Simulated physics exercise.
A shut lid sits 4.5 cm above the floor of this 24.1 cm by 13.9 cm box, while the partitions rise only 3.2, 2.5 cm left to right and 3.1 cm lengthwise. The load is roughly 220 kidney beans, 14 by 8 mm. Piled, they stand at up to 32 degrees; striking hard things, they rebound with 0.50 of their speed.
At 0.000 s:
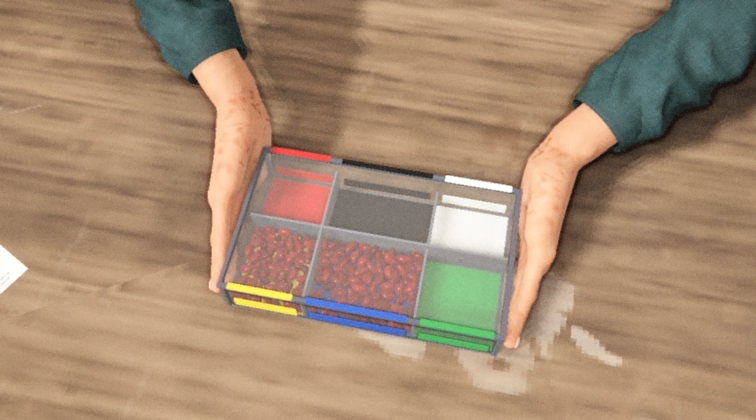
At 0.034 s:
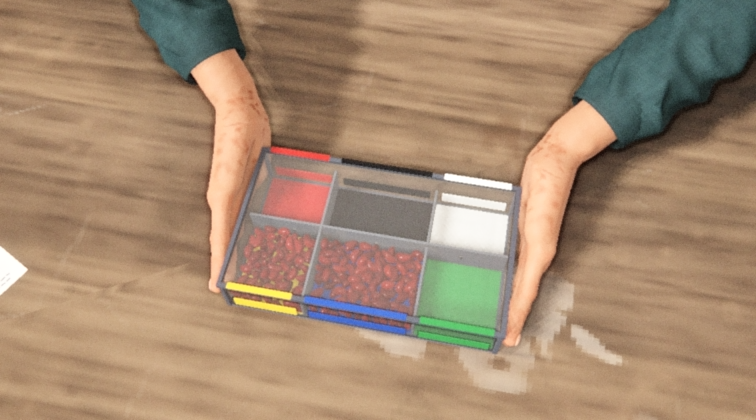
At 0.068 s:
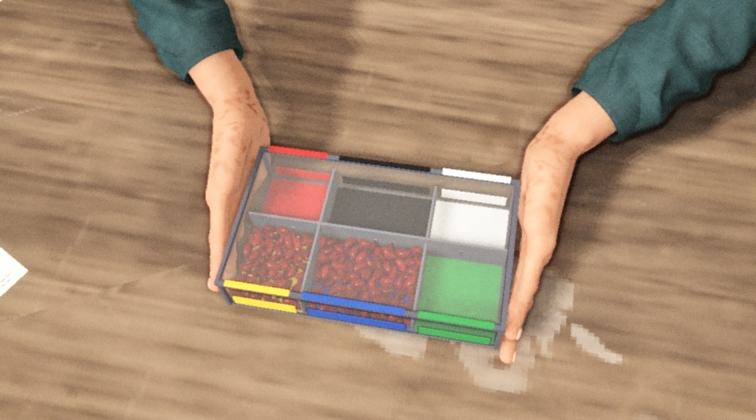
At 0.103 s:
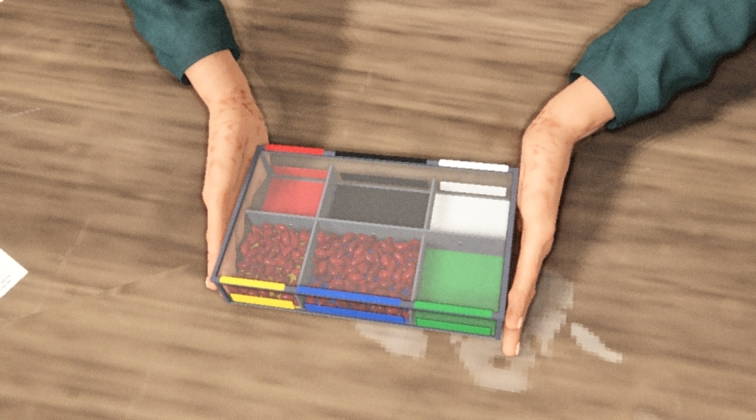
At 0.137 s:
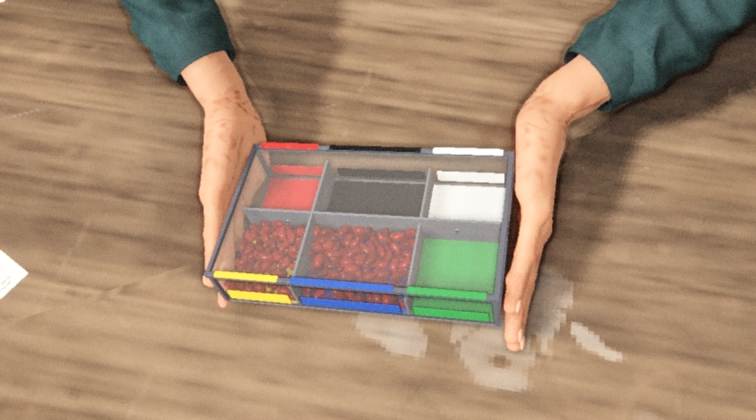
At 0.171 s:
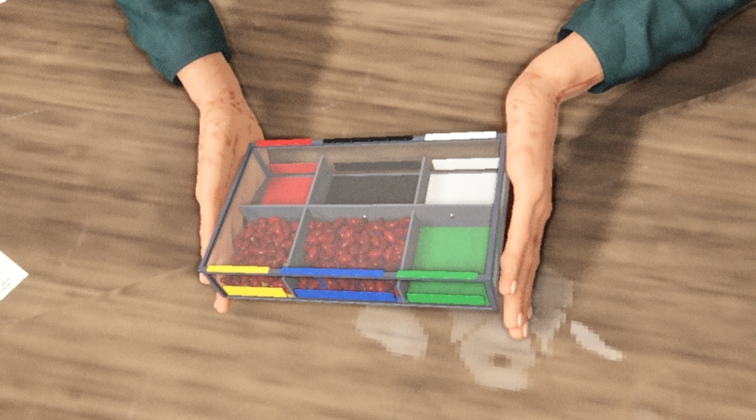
The clip opens on two hands holding a clear, lidded box with six colour-marked compartments, reddish beans filling the yellow and blue ones. The hands tip it slowly, then faster, toward its back left corner, exposing more of its front side, while the beans remain in those same two compartments.
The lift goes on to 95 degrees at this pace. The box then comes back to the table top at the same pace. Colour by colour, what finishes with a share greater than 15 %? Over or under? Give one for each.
Red under; blue over; green under; yellow over; white under; black under.
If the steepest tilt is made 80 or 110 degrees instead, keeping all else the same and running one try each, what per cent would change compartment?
About 10 and 20 per cent.
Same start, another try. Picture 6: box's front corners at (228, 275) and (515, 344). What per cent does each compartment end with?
Each compartment ends with this per cent: Red 0, blue 45, green 20, yellow 35, white 0 and black 0.
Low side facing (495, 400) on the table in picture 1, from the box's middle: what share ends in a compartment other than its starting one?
Something like 30 in a hundred.
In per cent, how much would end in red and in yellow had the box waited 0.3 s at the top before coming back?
That would leave red with 10 percent and yellow with 40 percent.
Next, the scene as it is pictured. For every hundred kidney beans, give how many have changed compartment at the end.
Roughly 15 %.
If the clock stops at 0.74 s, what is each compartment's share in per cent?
It splits as red 5, blue 50, green 0, yellow 45, white 0 and black 0 percent.
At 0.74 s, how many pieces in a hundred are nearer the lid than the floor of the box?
Estimate: Near 50 per cent.
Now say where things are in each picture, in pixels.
In the first picture, box tilt 0 degrees, front corners at (222, 284) and (501, 336); blue 55 %, yellow 45 %.
In the second picture, box tilt 1 degrees, front corners at (222, 283) and (501, 333).
In the third picture, box tilt 3 degrees, front corners at (220, 281) and (501, 327), lowest corner left back.
In the fourth picture, box tilt 7 degrees, front corners at (216, 278) and (499, 314), lowest corner left back.
In the fifth picture, box tilt 12 degrees, front corners at (210, 273) and (494, 297), lowest corner left back.
In the sixth picture, box tilt 18 degrees, front corners at (204, 268) and (486, 276), lowest corner left back; blue 55 %, yellow 45 %. Its pace works out near 160 degrees a second.
Then, at 0.74 s, tilt 95 degrees; red 5 %, blue 50 %, yellow 45 %.
Then, at 1.12 s, tilt 41 degrees; red 10 %, blue 50 %, yellow 45 %.
After 1.59 s, tilt 0 degrees; red 10 %, blue 45 %, yellow 45 %.
At rest (1.9 s), red 10 %, blue 45 %, green 0 %, yellow 45 %, white 0 %, black 0 %.
